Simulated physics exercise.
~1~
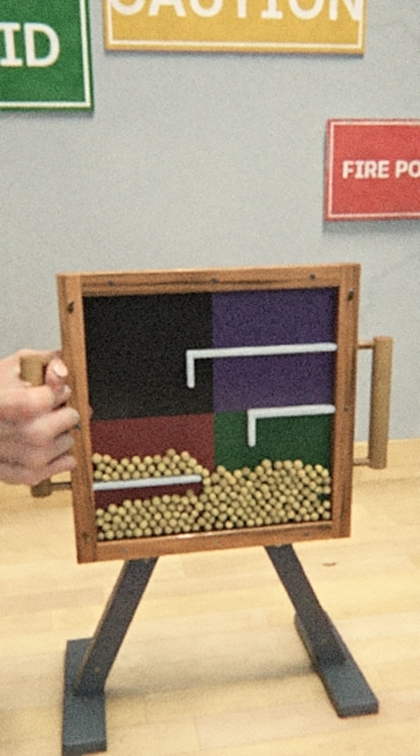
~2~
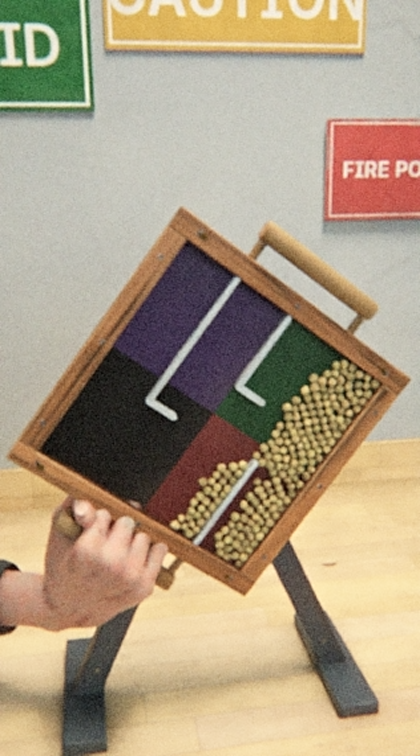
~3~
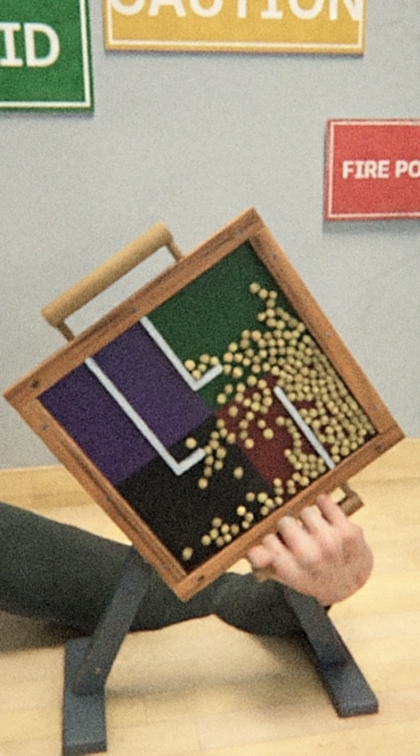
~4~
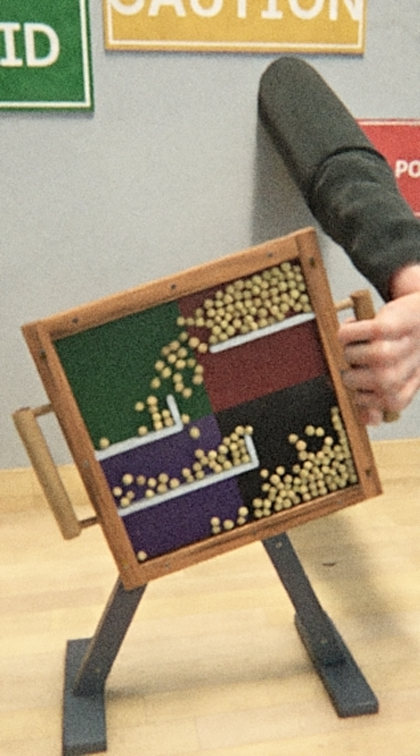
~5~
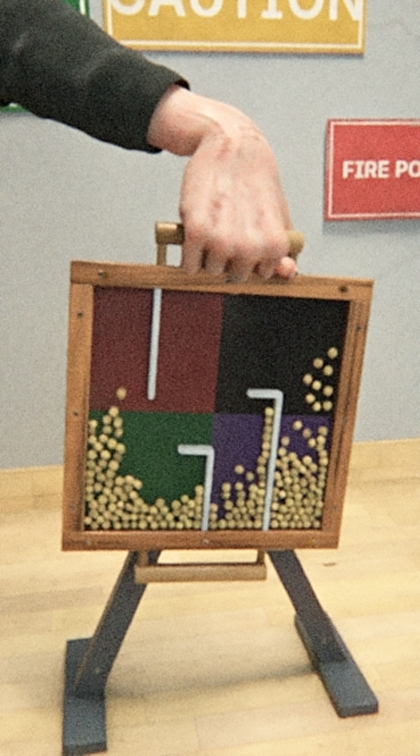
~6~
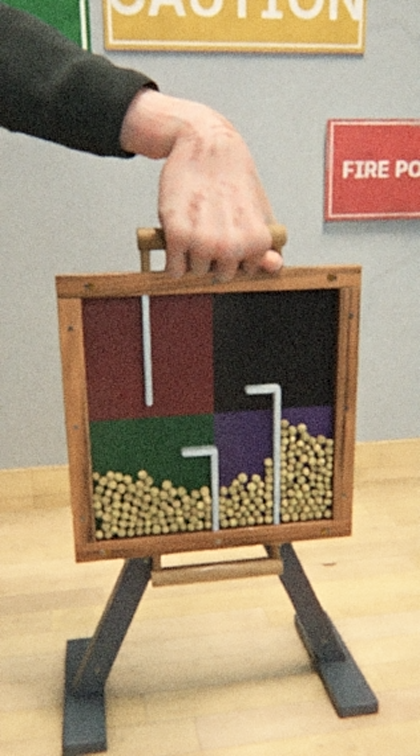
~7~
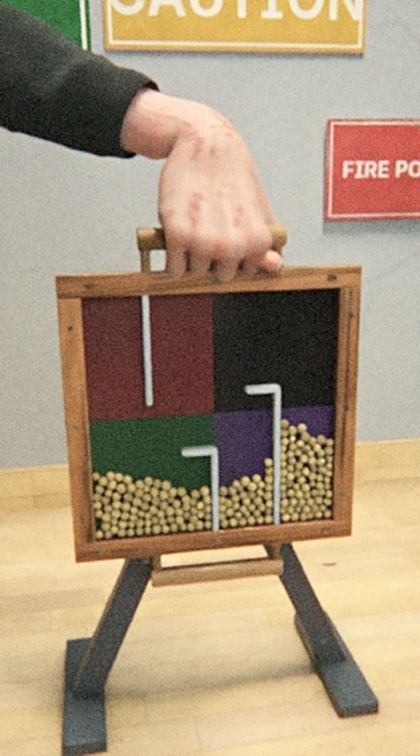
The video shows hands turning an upright wooden maze box of tan beans counterclockwise on its stand, sending the beans tumbling past pale inner walls until it stops on its side, with the beans settled across the lower green and purple quarters and the upper red and black ones empty.
